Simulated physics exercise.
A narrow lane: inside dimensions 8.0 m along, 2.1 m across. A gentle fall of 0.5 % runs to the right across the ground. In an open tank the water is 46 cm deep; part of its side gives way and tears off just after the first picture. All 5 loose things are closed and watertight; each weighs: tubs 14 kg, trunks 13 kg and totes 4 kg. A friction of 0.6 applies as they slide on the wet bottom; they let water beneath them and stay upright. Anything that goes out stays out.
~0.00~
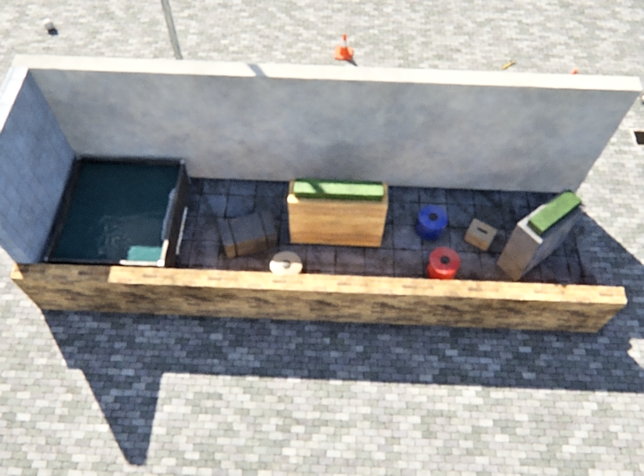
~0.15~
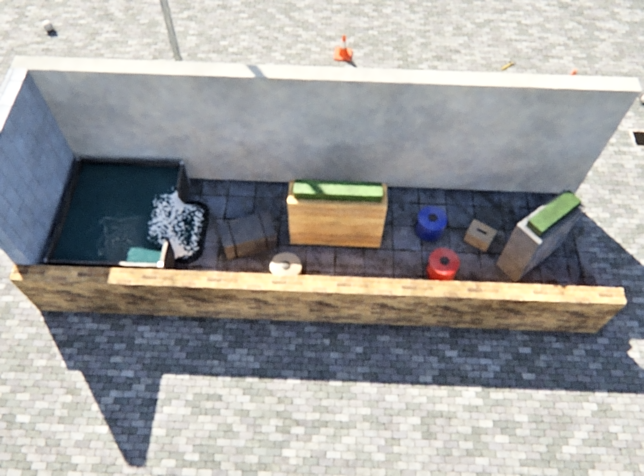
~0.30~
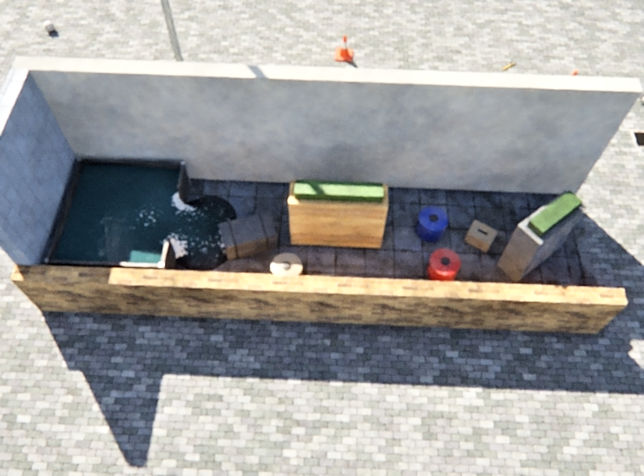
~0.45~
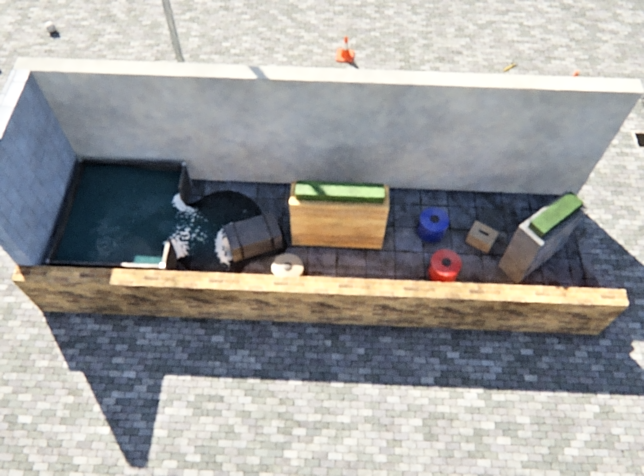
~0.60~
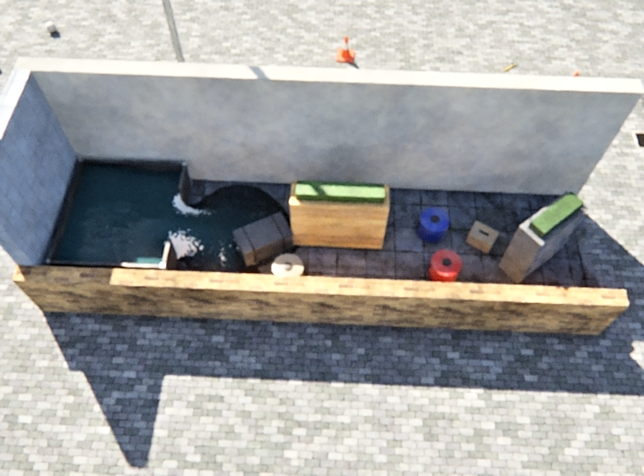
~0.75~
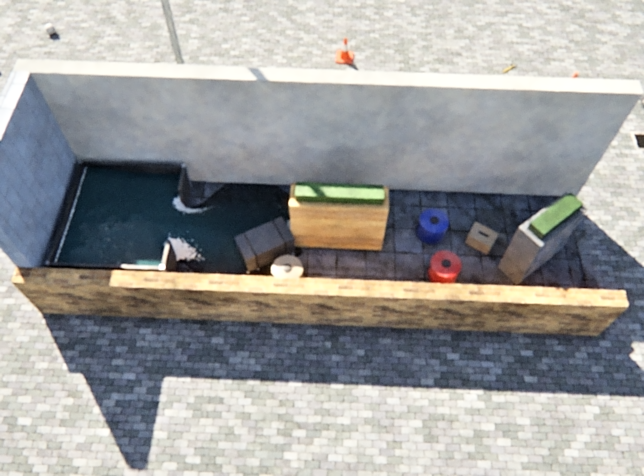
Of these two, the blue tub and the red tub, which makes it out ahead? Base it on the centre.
The blue one makes it out ahead.
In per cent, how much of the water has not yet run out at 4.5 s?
Around 90 per cent of the water is still in there.
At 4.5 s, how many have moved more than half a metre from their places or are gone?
Count: 5.
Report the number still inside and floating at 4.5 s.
At that point I count 4.
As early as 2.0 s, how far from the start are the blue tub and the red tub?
Roughly 0 and 0 cm.
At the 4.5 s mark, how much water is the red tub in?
I'd say around 9 cm.
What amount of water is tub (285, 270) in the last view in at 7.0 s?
I'd say some 10 cm.
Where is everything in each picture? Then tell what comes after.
The first frame shows the blue tub at (433, 217), on the bottom; the red tub at (445, 260), on the bottom; water covers 2.8 m2; 0 of 5 have shifted.
The second frame shows the blue tub at (433, 218) rests on the ground; the red tub at (444, 261) rests on the ground; water covers 3.2 m2; 0 of 5 have shifted.
The third frame shows the blue tub at (433, 218) rests on the ground; the red tub at (445, 262) rests on the ground; 3.8 m2 under water; 0 of 5 have shifted.
The fourth frame shows the blue tub at (434, 219) rests on the ground; the red tub at (446, 262) rests on the ground; water covers 4.3 m2; 1 of 5 have shifted.
The fifth frame shows the blue tub at (435, 219) rests on the ground; the red tub at (447, 263), on the bottom; 5.0 m2 under water; 1 of 5 have shifted.
The sixth frame shows the blue tub at (434, 221) rests on the ground; the red tub at (446, 264) rests on the ground; 5.8 m2 under water; 1 of 5 have shifted.
After 2.0 s the blue tub is near (434, 221), 0.0 m from its start, aground; the red tub is near (446, 264), 0.0 m from its start, aground; 0 of 5 are out; 1 afloat.
After 4.5 s the blue tub is near (517, 214), 1.3 m from its start, afloat; the red tub is near (514, 283), 1.0 m from its start, aground; 0 of 5 are out; 4 afloat.
After 7.0 s the blue tub has gone out (at 6.1 s); the red tub is near (514, 283), 1.0 m from its start, aground; 2 of 5 are out; 2 afloat.
After 10.0 s the blue tub has gone out (at 6.1 s); the red tub is near (514, 283), 1.0 m from its start, aground; 2 of 5 are out; 1 afloat.
